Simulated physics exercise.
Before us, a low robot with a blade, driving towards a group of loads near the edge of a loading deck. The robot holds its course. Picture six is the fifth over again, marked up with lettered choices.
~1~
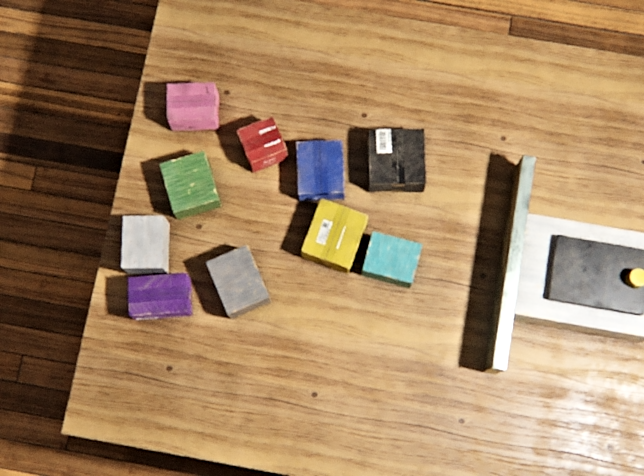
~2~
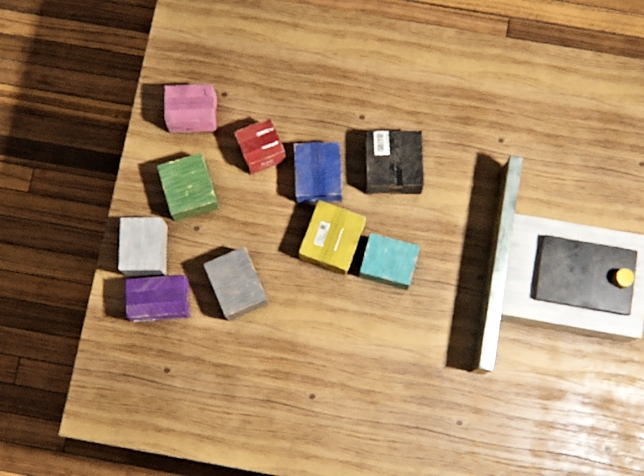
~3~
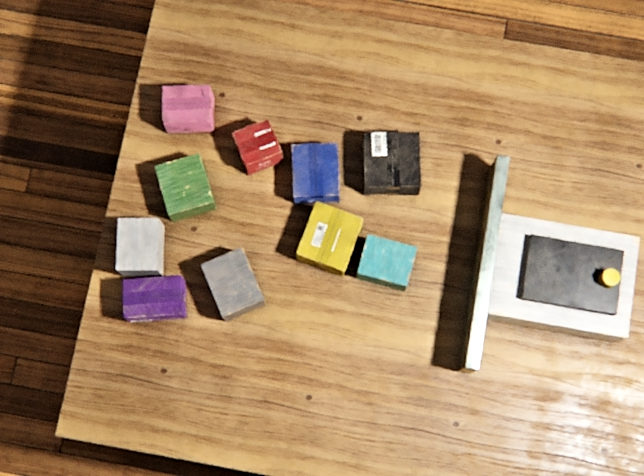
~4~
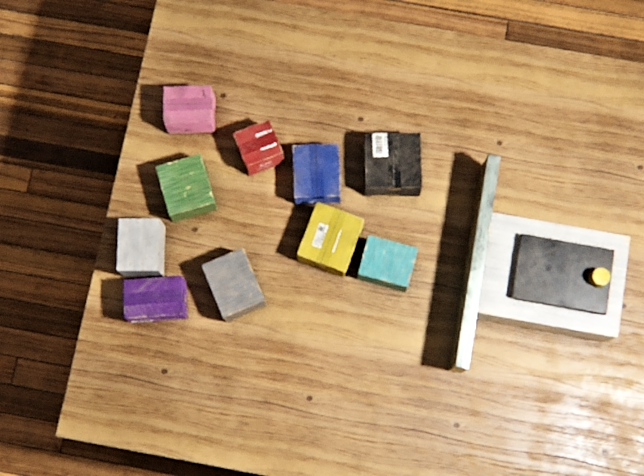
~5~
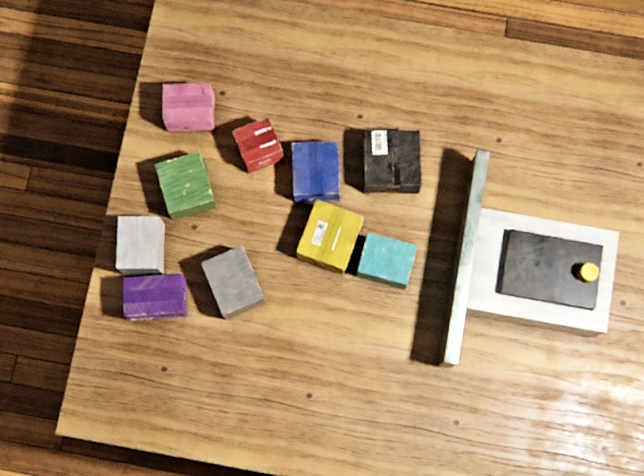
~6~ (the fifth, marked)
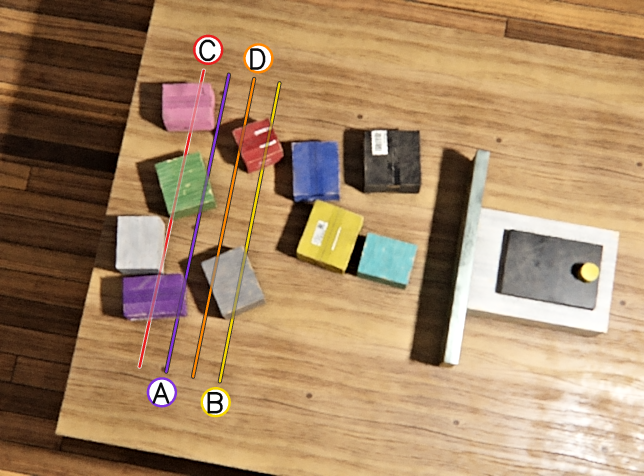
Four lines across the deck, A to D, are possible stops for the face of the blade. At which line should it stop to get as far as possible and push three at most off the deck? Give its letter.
Stop at A.
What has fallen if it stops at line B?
The pink parcel.
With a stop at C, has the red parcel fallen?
Yes.
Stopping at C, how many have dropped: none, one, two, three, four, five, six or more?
By then, six or more.
On the marked copy, A at (199, 219); B at (251, 228); C at (173, 214); D at (225, 223).
With A. Early on, robot (446, 251); red parcel (249, 143); black parcel (349, 154).
Further on, robot (348, 234); pink parcel (134, 88); green crate (151, 179).
At the end, robot (273, 220); red parcel over the edge; pink parcel over the edge; three fallen.
As for the rest, B is within the limit but short; C drops six; D is within the limit but short.
